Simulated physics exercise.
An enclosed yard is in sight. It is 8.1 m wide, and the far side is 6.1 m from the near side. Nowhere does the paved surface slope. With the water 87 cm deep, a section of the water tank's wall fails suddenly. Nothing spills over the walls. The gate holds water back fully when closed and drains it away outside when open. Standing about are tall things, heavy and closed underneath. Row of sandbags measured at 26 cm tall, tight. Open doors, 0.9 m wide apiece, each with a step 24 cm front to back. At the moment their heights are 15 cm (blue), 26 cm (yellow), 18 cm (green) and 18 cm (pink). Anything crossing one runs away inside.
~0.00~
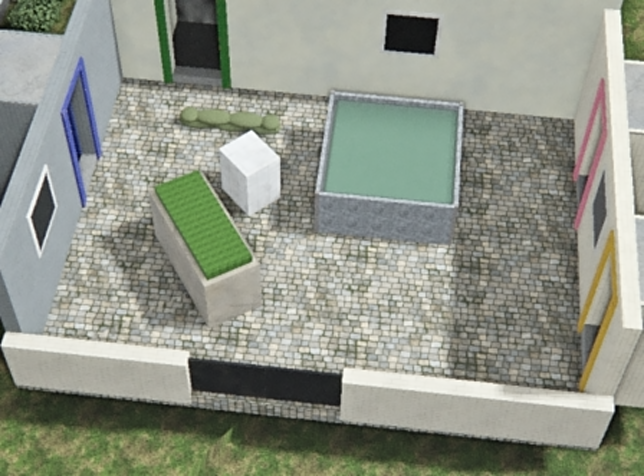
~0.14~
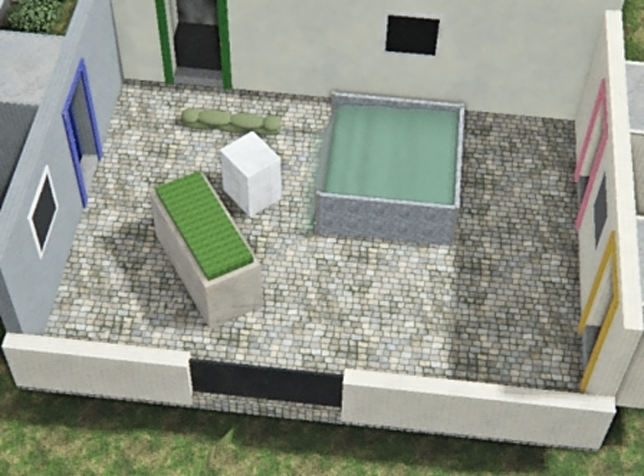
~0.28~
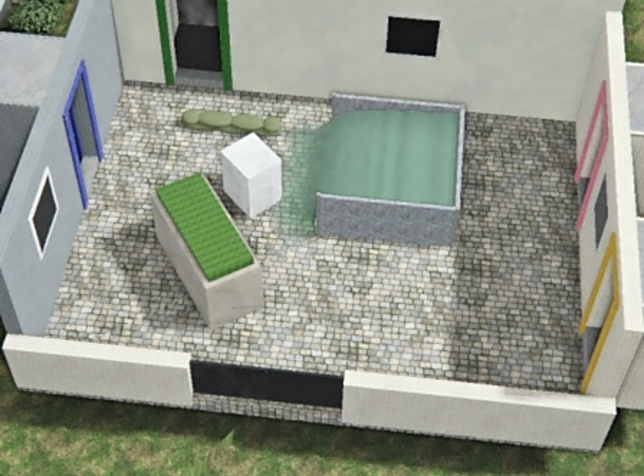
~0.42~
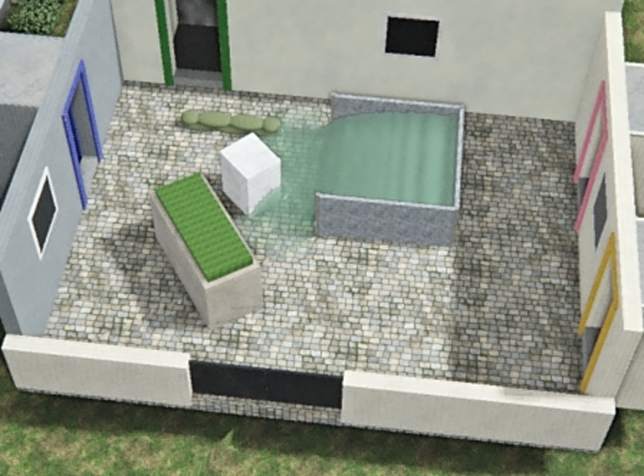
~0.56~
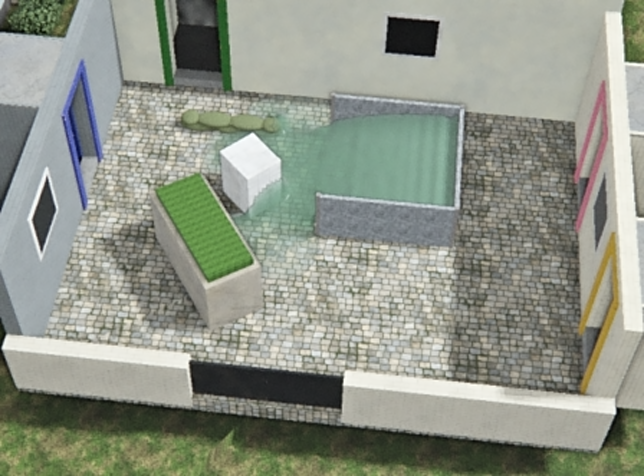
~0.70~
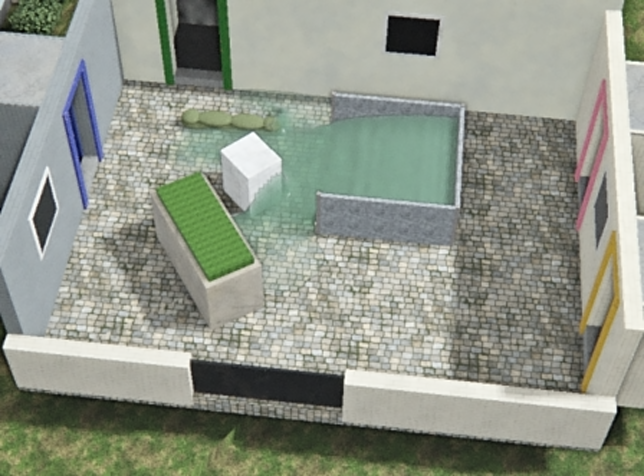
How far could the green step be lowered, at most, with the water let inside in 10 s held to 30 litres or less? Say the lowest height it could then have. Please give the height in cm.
It could then stand at about 21 cm.
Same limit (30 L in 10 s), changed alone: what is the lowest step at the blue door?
Blue door - some 27 centimetres.
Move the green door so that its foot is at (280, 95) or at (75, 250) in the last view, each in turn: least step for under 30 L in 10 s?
You'd want roughly 26 cm there first, then roughly 6.5 cm.
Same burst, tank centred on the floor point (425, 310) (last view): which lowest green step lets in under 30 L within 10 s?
A height near 17 cm.
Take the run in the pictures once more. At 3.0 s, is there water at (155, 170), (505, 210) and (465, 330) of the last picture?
1: Awash; 2: Unwetted; 3: Awash.
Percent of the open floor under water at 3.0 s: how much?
Near 60 per cent of the open floor.
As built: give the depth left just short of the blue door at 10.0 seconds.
It works out to about 7.5 centimetres deep.
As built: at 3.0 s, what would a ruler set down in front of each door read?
Depths in cm - blue: 29, yellow: 0, green: 17, pink: 0.
After 1.4 s water covers 30 % of the floor, deepest (55 cm) near (287, 193); 7 cm at the green door, 0 litres in over its 18 cm step.
After 3.0 s water covers 60 % of the floor, deepest (40 cm) near (103, 151); 17 cm at the green door, 3 litres in over its 18 cm step.
After 10.0 s water covers 95 % of the floor, deepest (16 cm) near (571, 301); 8 cm at the green door, 47 litres in over its 18 cm step.
At the green door as built, the water arrived by 0.9 s and peaked near 30 cm at 3.6 s.
Run again over the same 10 s with other heights there, 60 litres in over 16.5 cm, 20 litres over 22.5 cm. The limit of 30 litres is kept from about 21 cm up.
